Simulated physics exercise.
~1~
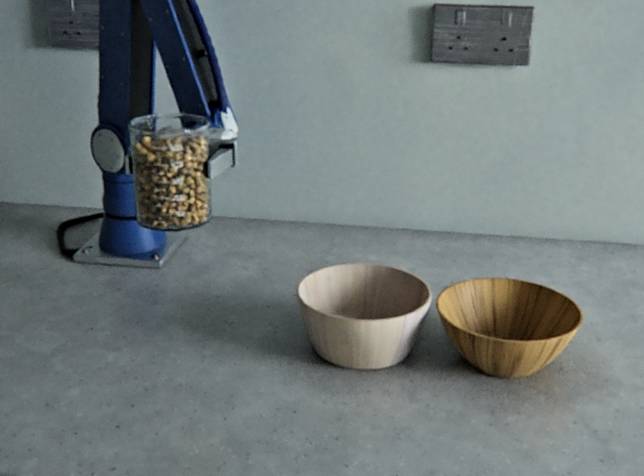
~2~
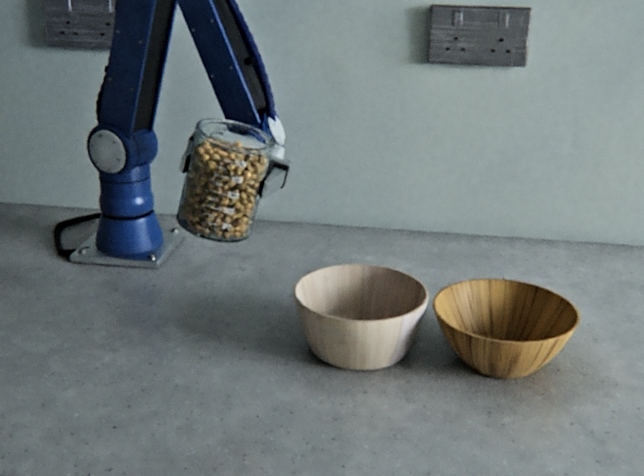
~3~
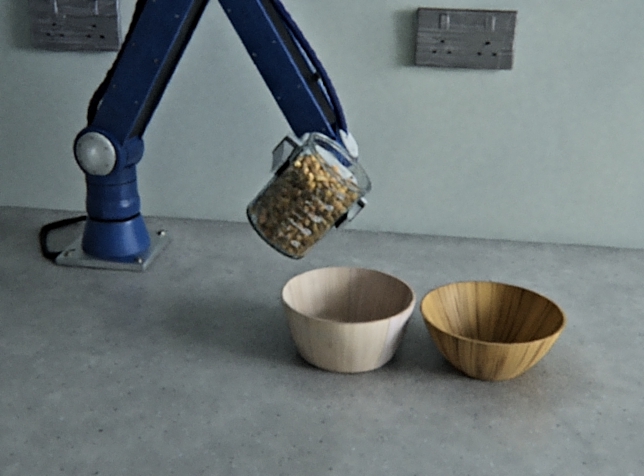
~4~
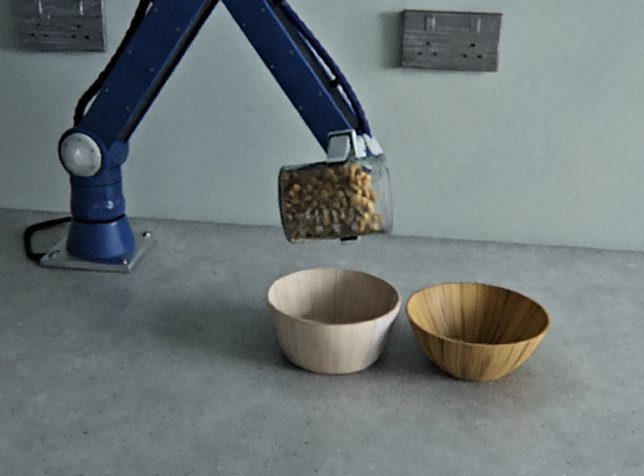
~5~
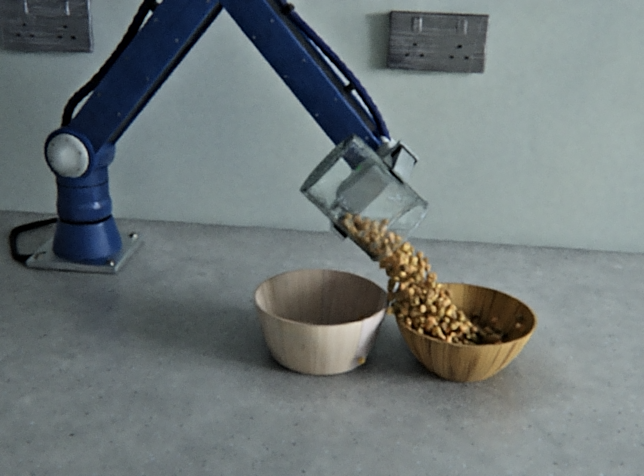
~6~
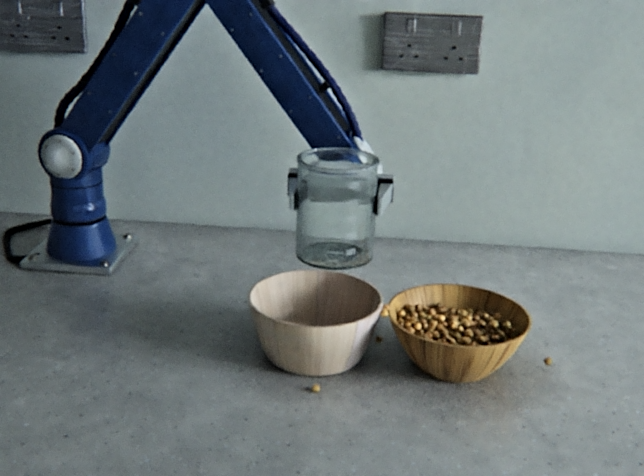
On a grey countertop against a pale green wall, a blue robot arm holds a clear beaker full of dried chickpeas upright, with a pale wooden bowl and a browner one to its right. The arm carries the beaker rightward, leaning it further until it lies on its side above the pale bowl. It then tips the mouth downward, and the chickpeas stream past the pale bowl into the brown one. Finally the arm turns the emptied beaker upright again, leaving a heap in the brown bowl and a few strays on the counter.
